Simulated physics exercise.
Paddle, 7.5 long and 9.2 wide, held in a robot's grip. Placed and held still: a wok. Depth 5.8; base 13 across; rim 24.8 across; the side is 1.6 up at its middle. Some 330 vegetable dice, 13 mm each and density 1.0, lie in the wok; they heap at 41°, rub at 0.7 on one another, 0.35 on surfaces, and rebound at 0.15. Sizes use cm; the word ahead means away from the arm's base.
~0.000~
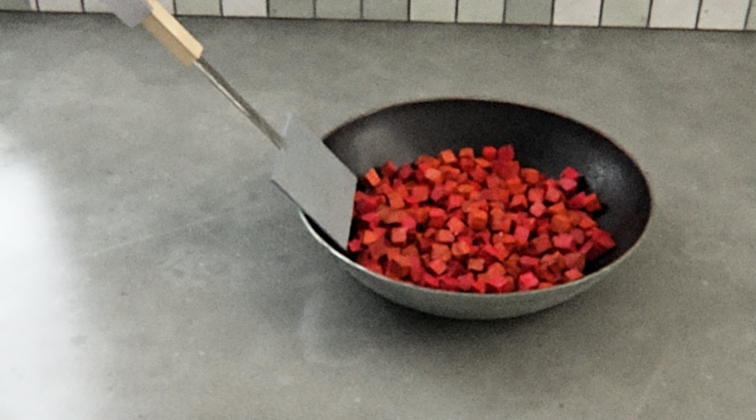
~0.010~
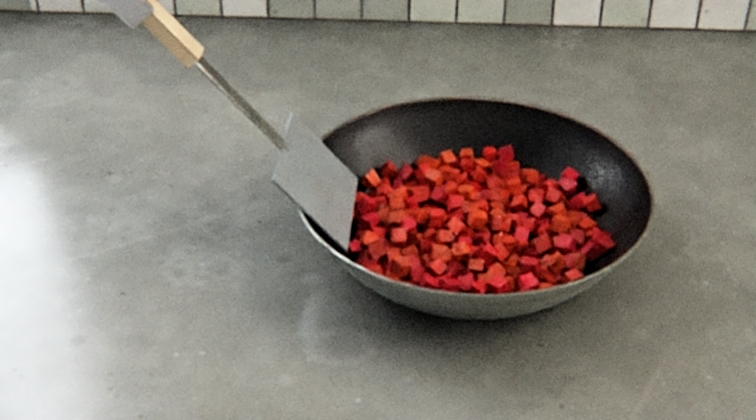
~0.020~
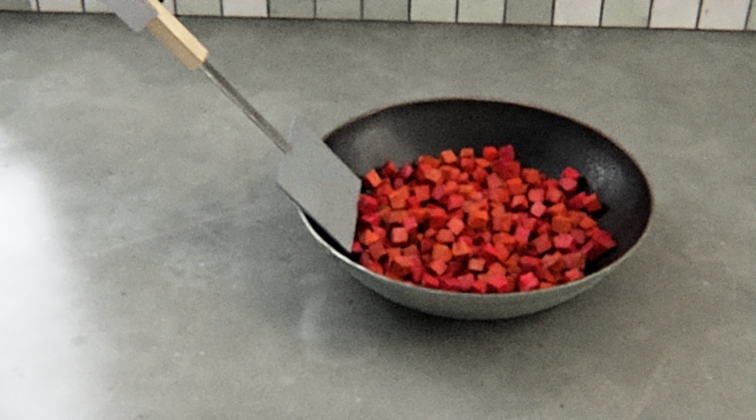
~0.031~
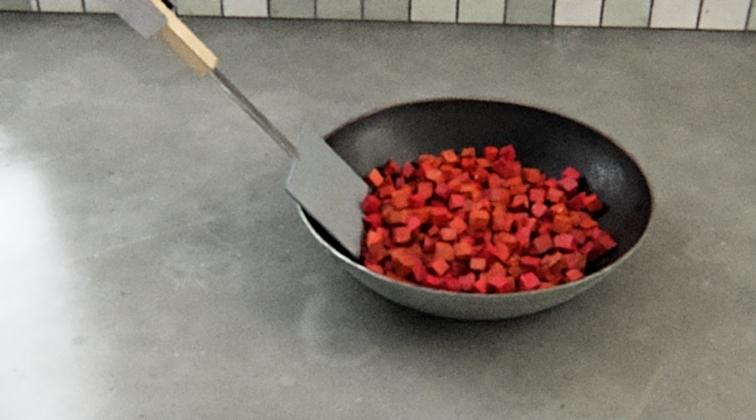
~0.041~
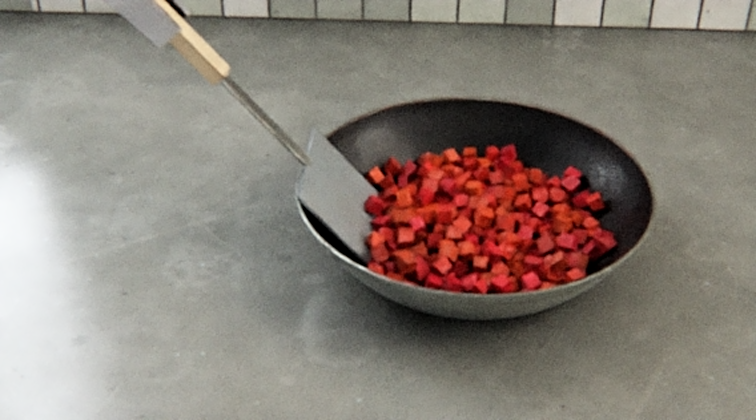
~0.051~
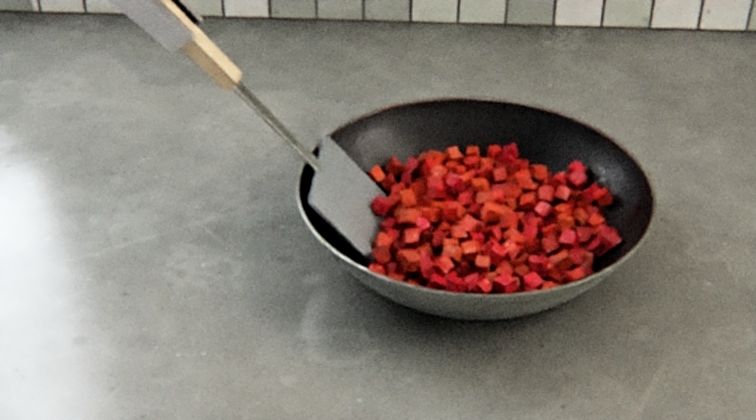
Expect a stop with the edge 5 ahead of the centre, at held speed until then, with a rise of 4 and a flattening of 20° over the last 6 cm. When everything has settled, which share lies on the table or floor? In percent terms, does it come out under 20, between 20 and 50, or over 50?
It comes out under 20 %.
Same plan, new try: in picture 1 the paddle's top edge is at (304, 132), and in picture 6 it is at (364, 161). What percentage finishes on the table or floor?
Roughly 30 %.
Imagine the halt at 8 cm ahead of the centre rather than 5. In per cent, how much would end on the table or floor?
It would come to roughly 40 percent.
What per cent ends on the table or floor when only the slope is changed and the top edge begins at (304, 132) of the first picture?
Some 15 per cent.
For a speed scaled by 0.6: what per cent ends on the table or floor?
Something close to 0 per cent ends up on the table or floor.
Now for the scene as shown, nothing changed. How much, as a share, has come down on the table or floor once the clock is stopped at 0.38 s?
Share at that moment: About 5 %.
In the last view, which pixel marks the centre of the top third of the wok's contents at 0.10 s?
Centre estimated at around (549, 210).
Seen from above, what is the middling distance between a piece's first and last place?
Somewhere about 5 centimetres, I'd say.
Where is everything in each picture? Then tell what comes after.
Paddle top edge at (281, 144), sloping 50°; upper third of the load around (472, 219), from x 355 to 605, top at y 155; 331 in the wok, in the first frame.
Paddle top edge at (282, 145), sloping 50°; upper third of the load around (472, 219), from x 355 to 605, top at y 155, in the second frame.
Paddle top edge at (286, 148), sloping 50°; upper third of the load around (473, 219), from x 355 to 605, top at y 155, in the third frame.
Paddle top edge at (295, 154), sloping 50°; upper third of the load around (469, 219), from x 360 to 605, top at y 155, in the fourth frame.
Paddle top edge at (306, 161), sloping 50°; upper third of the load around (475, 216), from x 355 to 605, top at y 155, in the fifth frame.
Paddle top edge at (318, 167), sloping 50°; upper third of the load around (484, 213), from x 355 to 610, top at y 150; 331 in the wok, in the sixth frame.
By 0.10 s, sloping 50°, highest piece 7 above the table; 331 in the wok.
By 0.15 s, sloping 42°, highest piece 12 above the table; 328 in the wok, 3 on the blade or in flight.
By 0.38 s, sloping 30°, highest piece 8 above the table; 306 in the wok, 22 on the table or floor, 3 on the blade or in flight.
By 1.43 s, sloping 30°, highest piece 7 above the table; 306 in the wok, 25 on the table or floor.
Final count, 306 in the wok, 25 on the table or floor. That is 8 % on the table or floor.
